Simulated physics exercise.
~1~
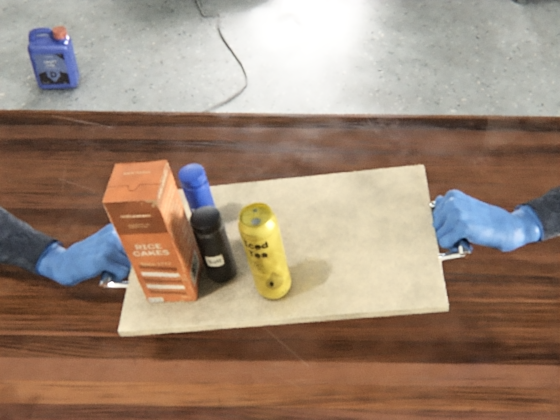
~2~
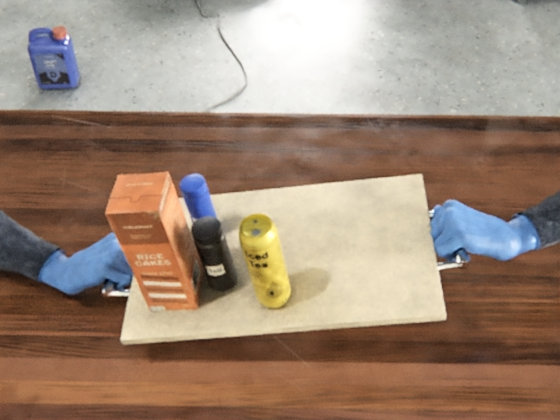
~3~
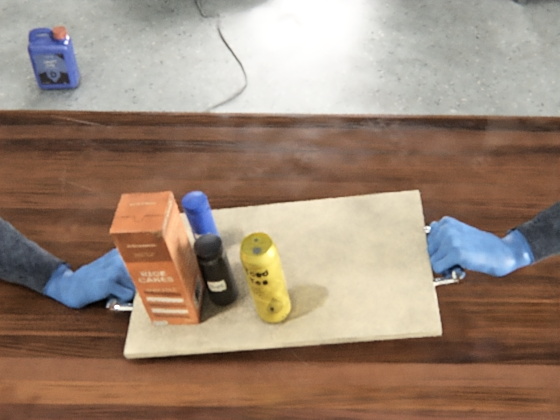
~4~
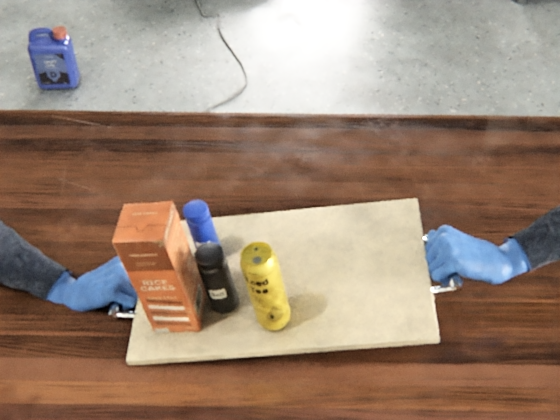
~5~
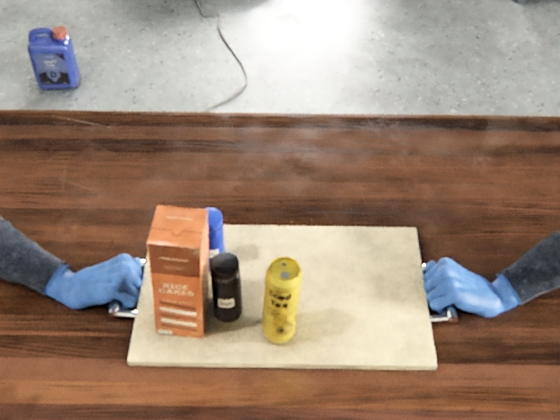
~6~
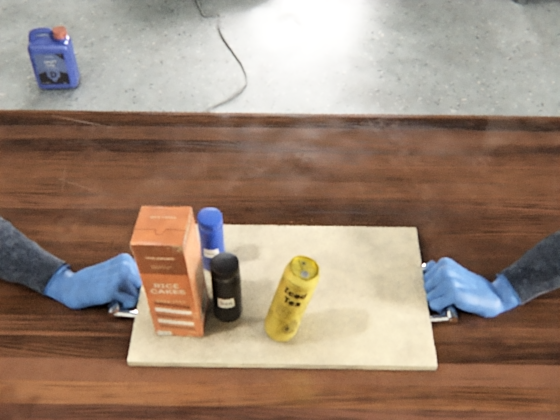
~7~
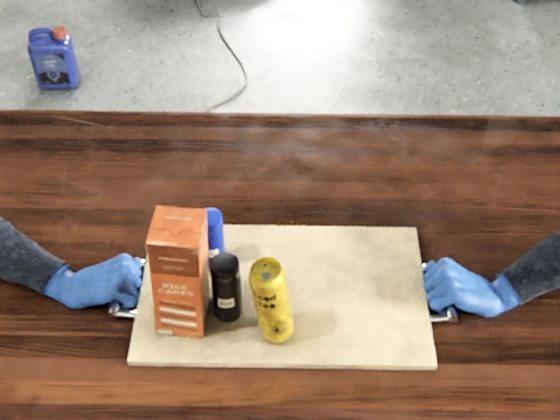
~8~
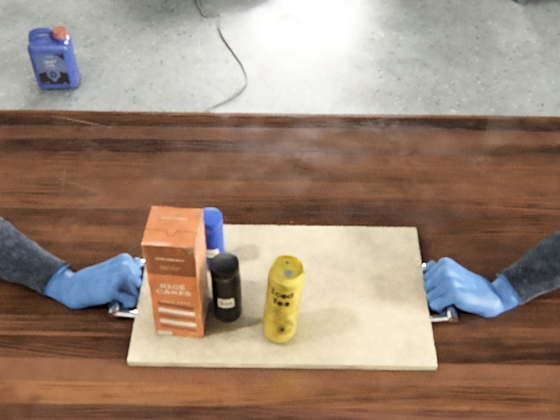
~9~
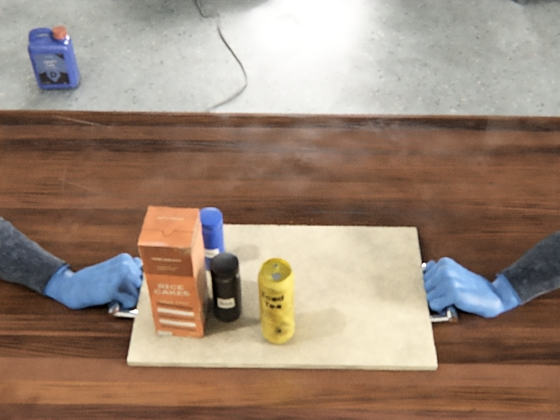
In this clip, two blue-gloved hands lower a tilted tray carrying an orange carton, a blue shaker, a black shaker and a yellow can onto a wooden table, left edge first. As it lands flat, the can rocks side to side, and all four items remain standing.
